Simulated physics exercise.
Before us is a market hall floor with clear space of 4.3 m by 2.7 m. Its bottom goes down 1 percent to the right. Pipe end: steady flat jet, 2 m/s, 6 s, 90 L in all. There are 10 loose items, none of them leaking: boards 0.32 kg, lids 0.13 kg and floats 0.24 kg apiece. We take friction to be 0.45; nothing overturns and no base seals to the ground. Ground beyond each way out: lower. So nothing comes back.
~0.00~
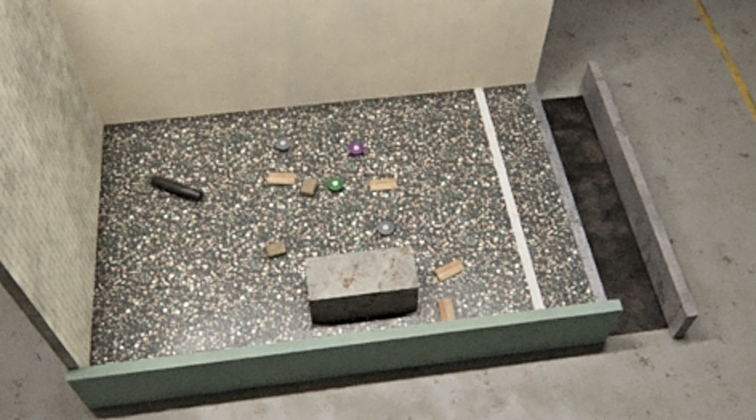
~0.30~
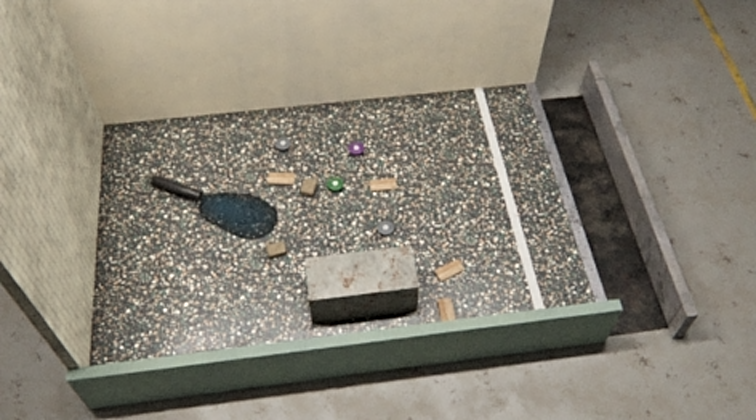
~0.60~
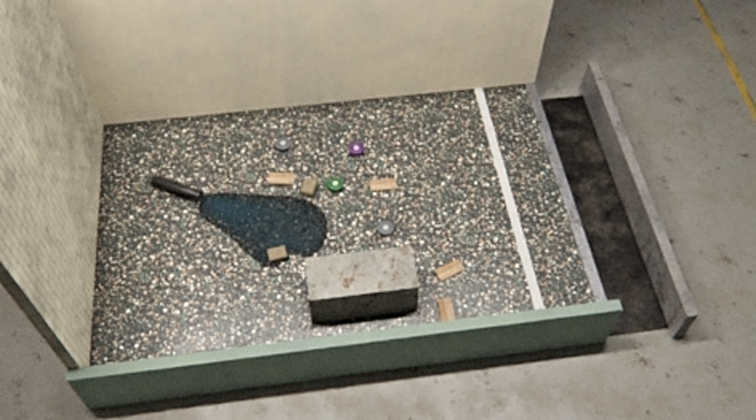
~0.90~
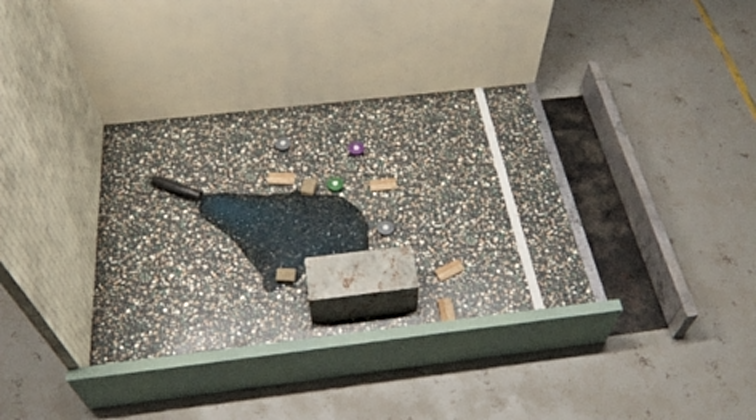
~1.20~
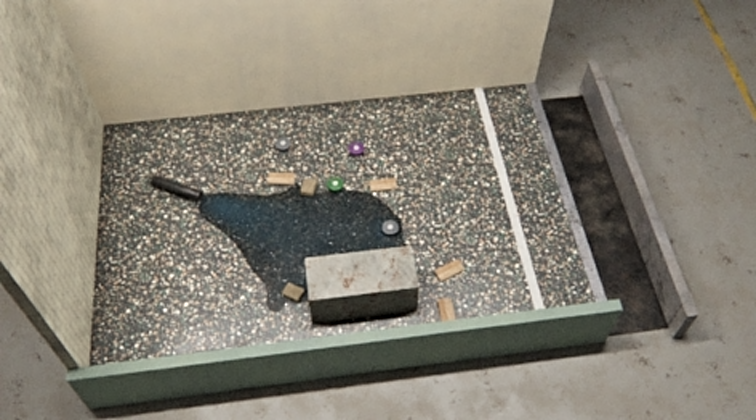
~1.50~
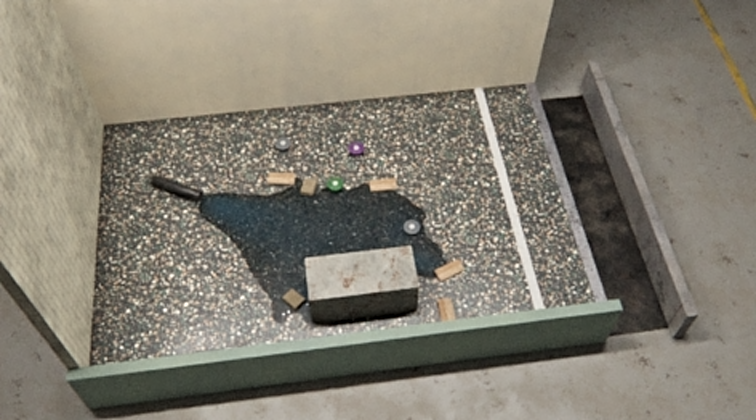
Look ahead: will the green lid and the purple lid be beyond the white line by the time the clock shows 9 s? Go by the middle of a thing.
Lab note - green lid: Not beyond, purple lid: Not beyond.
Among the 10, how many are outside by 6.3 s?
1.
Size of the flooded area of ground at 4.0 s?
Wet area: Approx. 4.0 m2.
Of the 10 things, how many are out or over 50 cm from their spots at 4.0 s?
I make it 2 by then.
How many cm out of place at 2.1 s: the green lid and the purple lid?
0 and 0 cm or so by then.
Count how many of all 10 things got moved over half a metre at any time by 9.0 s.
Count: 2.
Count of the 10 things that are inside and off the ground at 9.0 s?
At that moment it comes to 0.
After 2.1 s the green lid is near (335, 184), 0.0 m from its start, aground; the purple lid is near (356, 148), 0.0 m from its start, aground; 0 of 10 are over the mark; 0 afloat.
After 4.0 s the green lid is near (335, 184), 0.0 m from its start, aground; the purple lid is near (356, 148), 0.0 m from its start, aground; 1 of 10 are over the mark; 0 afloat.
After 6.3 s the green lid is near (335, 184), 0.0 m from its start, aground; the purple lid is near (356, 148), 0.0 m from its start, aground; 1 of 10 are over the mark; 0 afloat.
After 9.0 s the green lid is near (335, 184), 0.0 m from its start, aground; the purple lid is near (356, 148), 0.0 m from its start, aground; 1 of 10 are over the mark; 0 afloat.
